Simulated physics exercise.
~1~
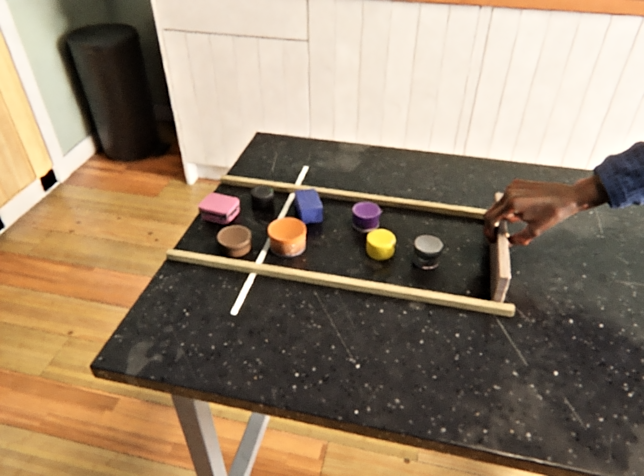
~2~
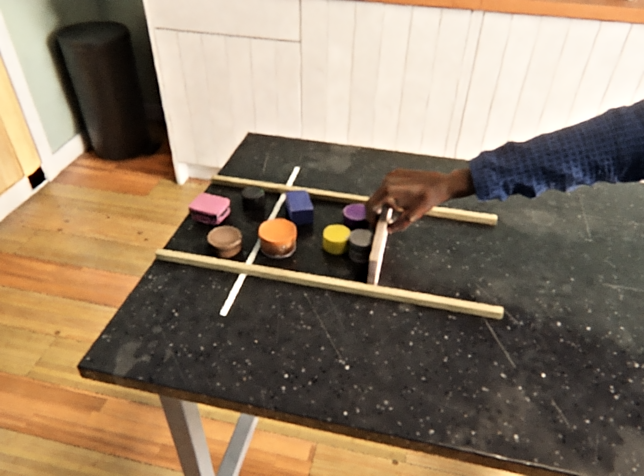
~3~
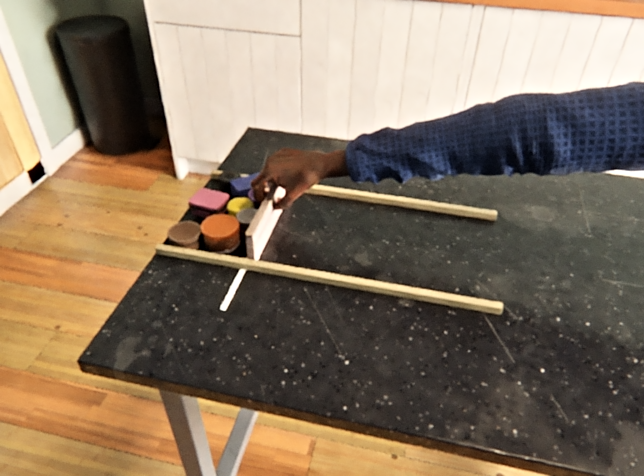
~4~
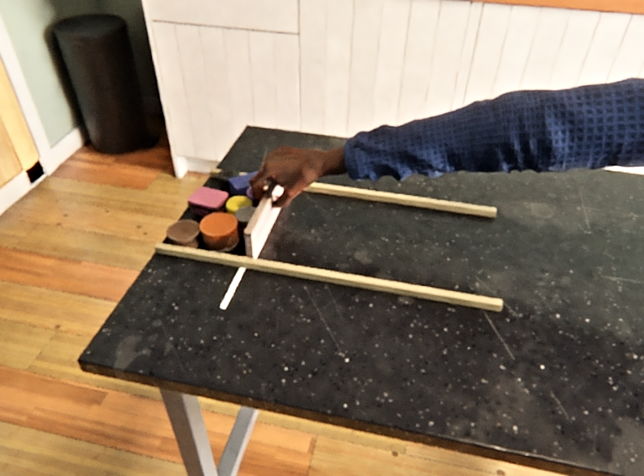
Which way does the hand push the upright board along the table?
The hand pushes the board to the left, between the two rails and towards the left end of the table.
